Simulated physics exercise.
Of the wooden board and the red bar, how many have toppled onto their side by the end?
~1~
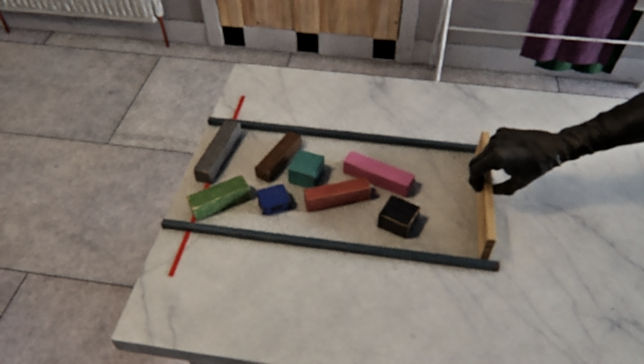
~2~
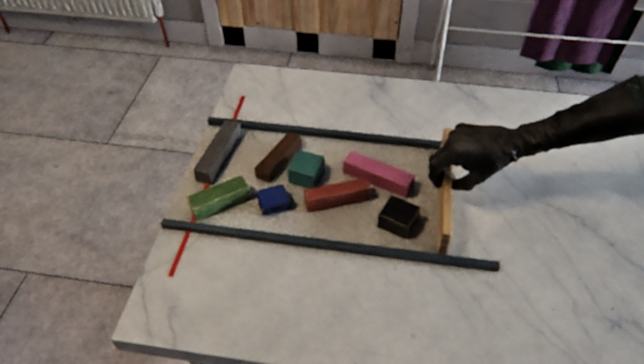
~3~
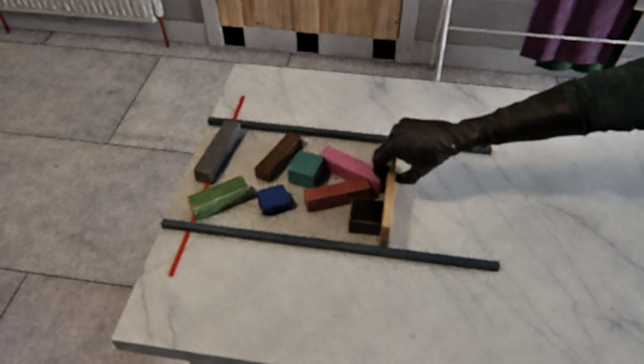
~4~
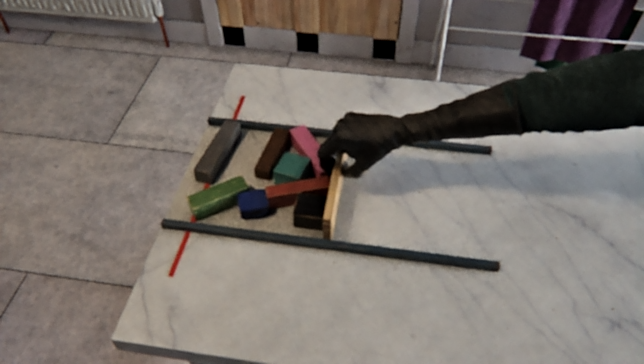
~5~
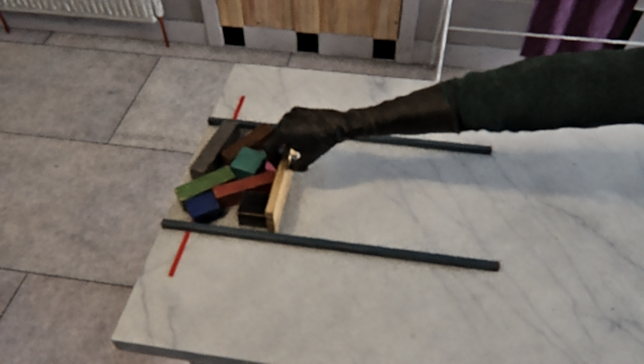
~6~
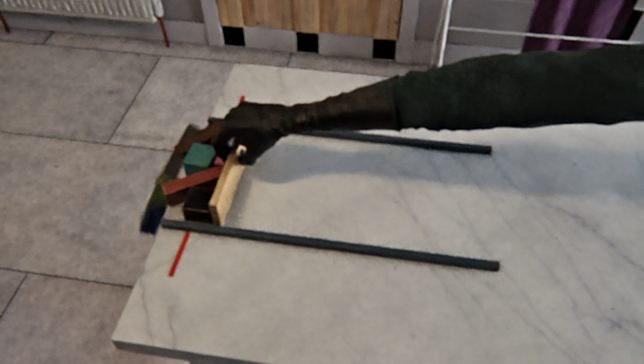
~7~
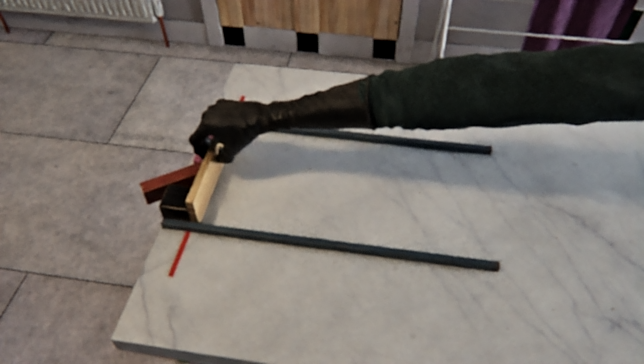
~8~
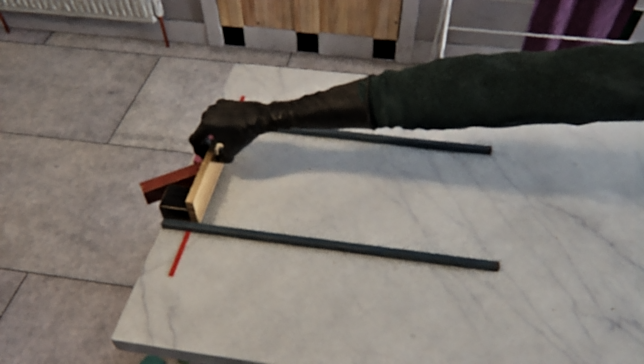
None of them has toppled. The board is still upright in the hand's grip, and the red bar juts out past the table edge without having tipped over.
